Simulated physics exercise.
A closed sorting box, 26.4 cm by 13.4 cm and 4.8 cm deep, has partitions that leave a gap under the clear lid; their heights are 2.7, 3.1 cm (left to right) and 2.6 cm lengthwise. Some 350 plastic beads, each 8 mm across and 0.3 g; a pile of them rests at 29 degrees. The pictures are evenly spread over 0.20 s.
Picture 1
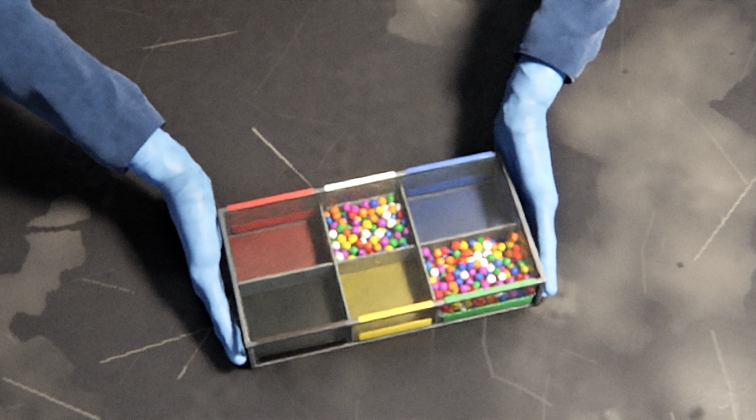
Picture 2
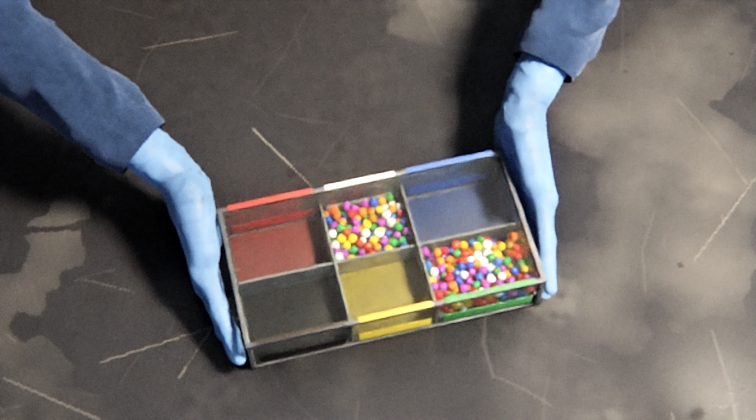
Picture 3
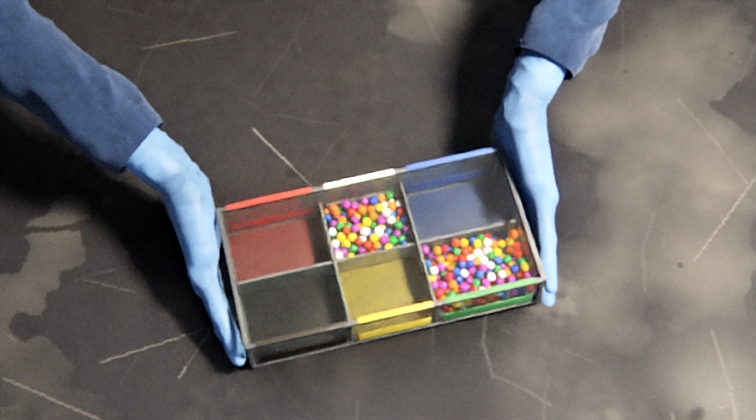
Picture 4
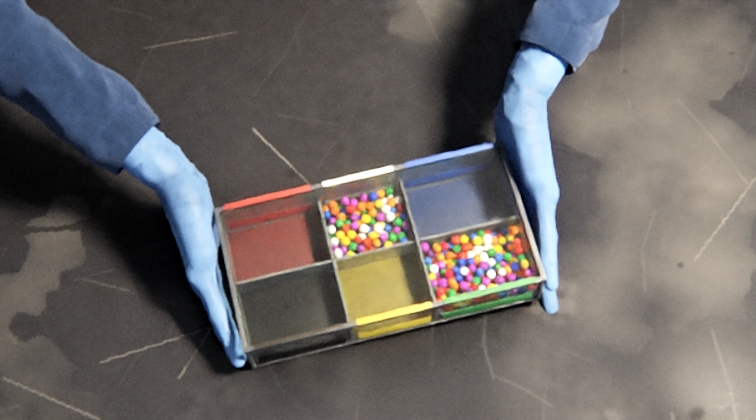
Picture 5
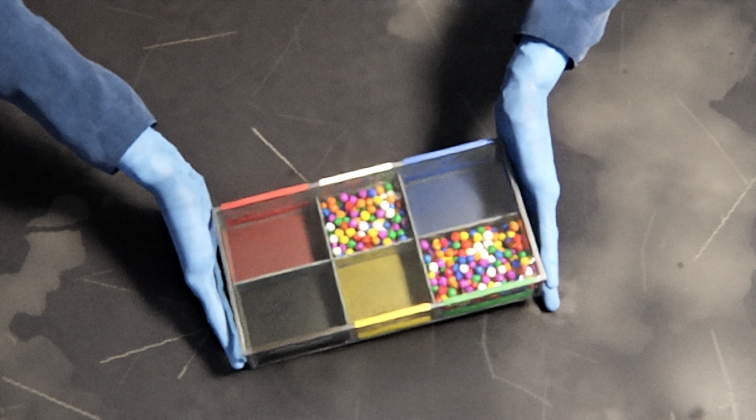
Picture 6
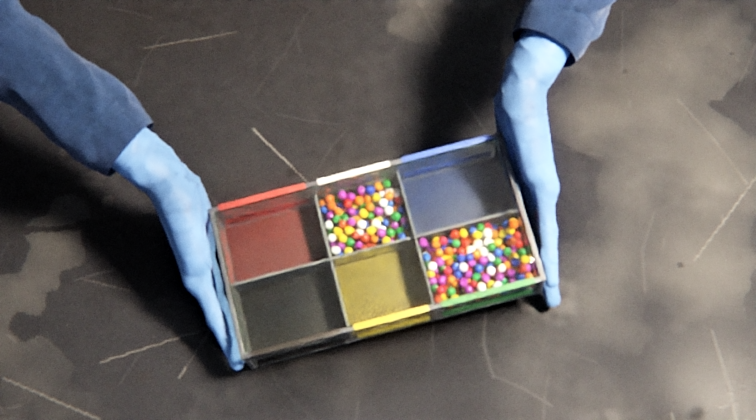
Two blue-gloved hands held a clear-lidded, six-section box with colorful beads in the white and green sections, then slowly tilted it a little toward the front left, while the beads stayed in those same two sections.
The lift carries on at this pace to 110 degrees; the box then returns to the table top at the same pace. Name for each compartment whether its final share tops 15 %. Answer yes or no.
Red: No, blue: No, green: Yes, yellow: No, white: No, black: Yes.
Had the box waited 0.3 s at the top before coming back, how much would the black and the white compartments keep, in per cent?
In that case black 45; white 0.
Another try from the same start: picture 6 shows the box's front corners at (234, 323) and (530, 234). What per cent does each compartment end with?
Red 25, blue 20, green 5, yellow 0, white 50, black 0.
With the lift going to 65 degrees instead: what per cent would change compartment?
About 20 per cent.
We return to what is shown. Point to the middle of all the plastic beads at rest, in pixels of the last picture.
At about (436, 297).
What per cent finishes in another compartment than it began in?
Roughly 50 per cent.
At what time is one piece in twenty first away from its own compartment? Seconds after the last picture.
Near 0.70 s.
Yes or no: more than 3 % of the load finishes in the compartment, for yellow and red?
Yellow yes; red no.
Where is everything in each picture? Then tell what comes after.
The first picture shows box tilt 0 degrees, front corners at (250, 343) and (541, 279); green 55 %, white 45 %.
The second picture shows box tilt 1 degrees, front corners at (249, 344) and (541, 279).
The third picture shows box tilt 2 degrees, front corners at (249, 345) and (541, 278).
The fourth picture shows box tilt 5 degrees, front corners at (248, 348) and (541, 277), lowest corner left front.
The fifth picture shows box tilt 9 degrees, front corners at (246, 351) and (541, 277), lowest corner left front.
The sixth picture shows box tilt 13 degrees, front corners at (245, 355) and (540, 277), lowest corner left front; green 55 %, white 45 %.
Then, 1.12 s after the last picture, tilt 110 degrees; green 55 %, yellow 5 %, white 10 %, black 30 %.
Then, 1.87 s after the last picture, tilt 51 degrees; green 50 %, yellow 5 %, black 45 %.
Then, 2.64 s after the last picture, tilt 0 degrees; green 50 %, yellow 5 %, black 45 %.
In the end, red 0 %, blue 0 %, green 50 %, yellow 5 %, white 0 %, black 45 %.
